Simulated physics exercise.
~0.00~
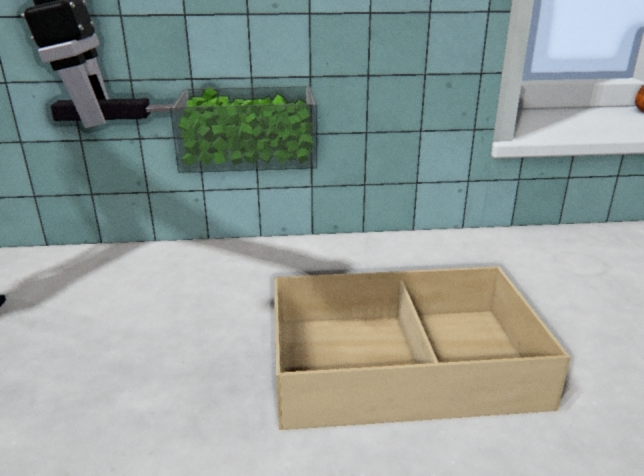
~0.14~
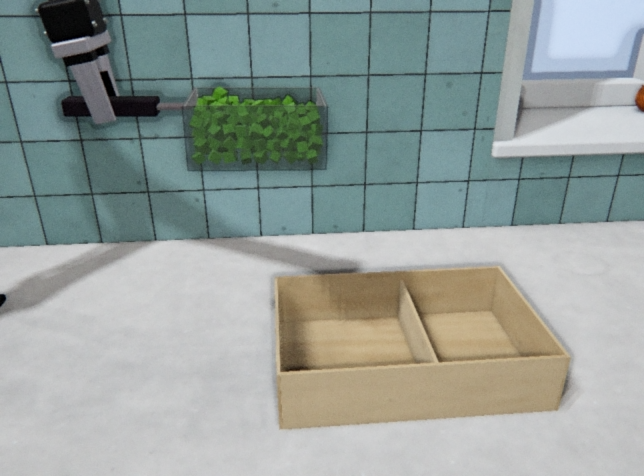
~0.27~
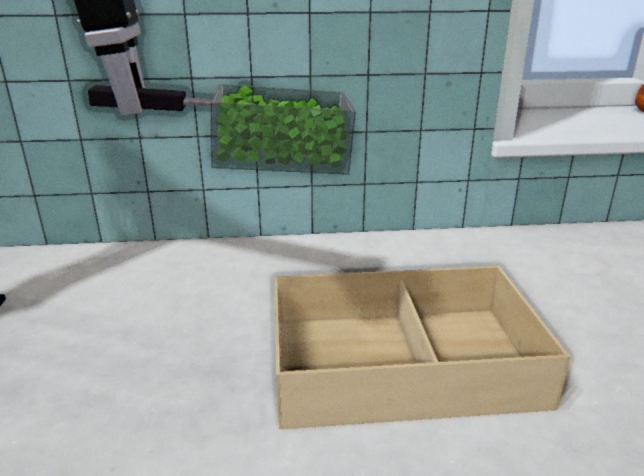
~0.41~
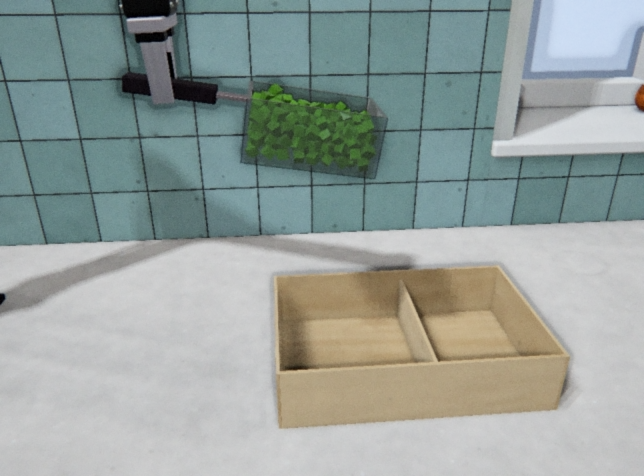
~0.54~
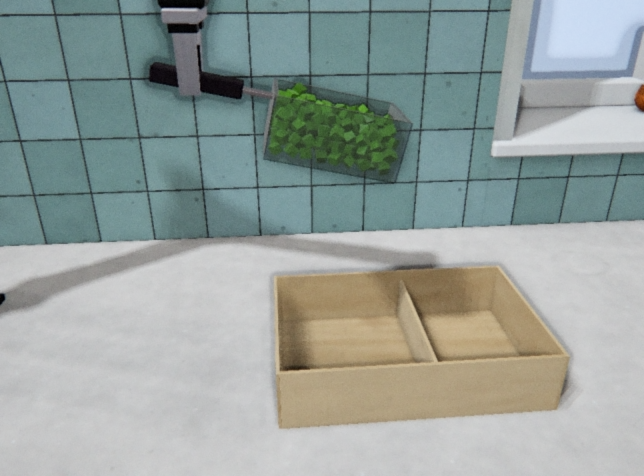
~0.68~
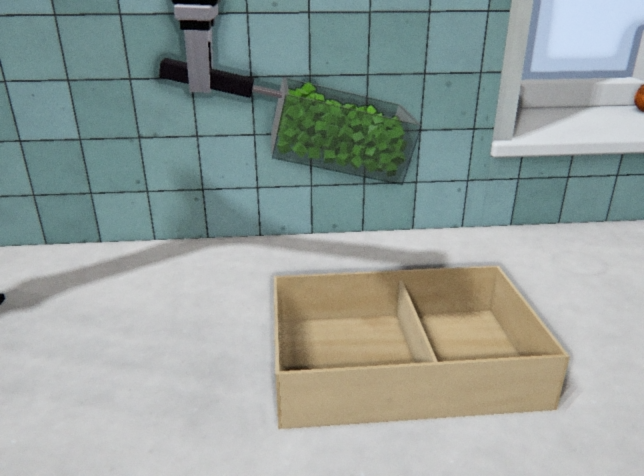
A robot arm moves a clear box of green pieces right, tilting it slightly forward.
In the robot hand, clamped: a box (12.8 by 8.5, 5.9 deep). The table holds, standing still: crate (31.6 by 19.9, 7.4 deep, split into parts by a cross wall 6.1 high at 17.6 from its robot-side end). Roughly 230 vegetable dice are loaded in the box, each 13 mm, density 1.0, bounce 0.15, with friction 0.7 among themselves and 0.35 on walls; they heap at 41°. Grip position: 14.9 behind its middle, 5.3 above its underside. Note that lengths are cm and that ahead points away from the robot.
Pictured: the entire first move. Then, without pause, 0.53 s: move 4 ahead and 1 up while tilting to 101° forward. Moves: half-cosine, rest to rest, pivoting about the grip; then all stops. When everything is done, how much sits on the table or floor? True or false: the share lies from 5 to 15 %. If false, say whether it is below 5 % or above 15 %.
False, above 15 %.
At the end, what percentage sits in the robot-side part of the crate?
Roughly 20 percent.
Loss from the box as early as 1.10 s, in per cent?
My estimate is roughly 5 % gone.
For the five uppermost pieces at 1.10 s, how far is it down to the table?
They are some 28 centimetres up.
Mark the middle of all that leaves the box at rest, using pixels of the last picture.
I'd say somewhere near (262, 364) in the final view.
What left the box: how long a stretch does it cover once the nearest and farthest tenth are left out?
Length: Close to 14 cm.
By 0.89 s, tilted 44° forward, highest piece 30 above the table; 228 in the box.
By 1.10 s, tilted 93° forward, highest piece 28 above the table; 221 in the box, 2 in the robot-side part, 5 in flight or on a rim.
By 1.41 s, tilted 101° forward, highest piece 26 above the table; 170 in the box, 41 on the table or floor, 7 in the robot-side part, 10 in flight or on a rim.
By 2.46 s, tilted 101° forward, highest piece 21 above the table; 124 on the table or floor, 57 in the box, 47 in the robot-side part.
Final count, 124 on the table or floor, 57 in the box, 47 in the robot-side part. That is 54 % on the table or floor.
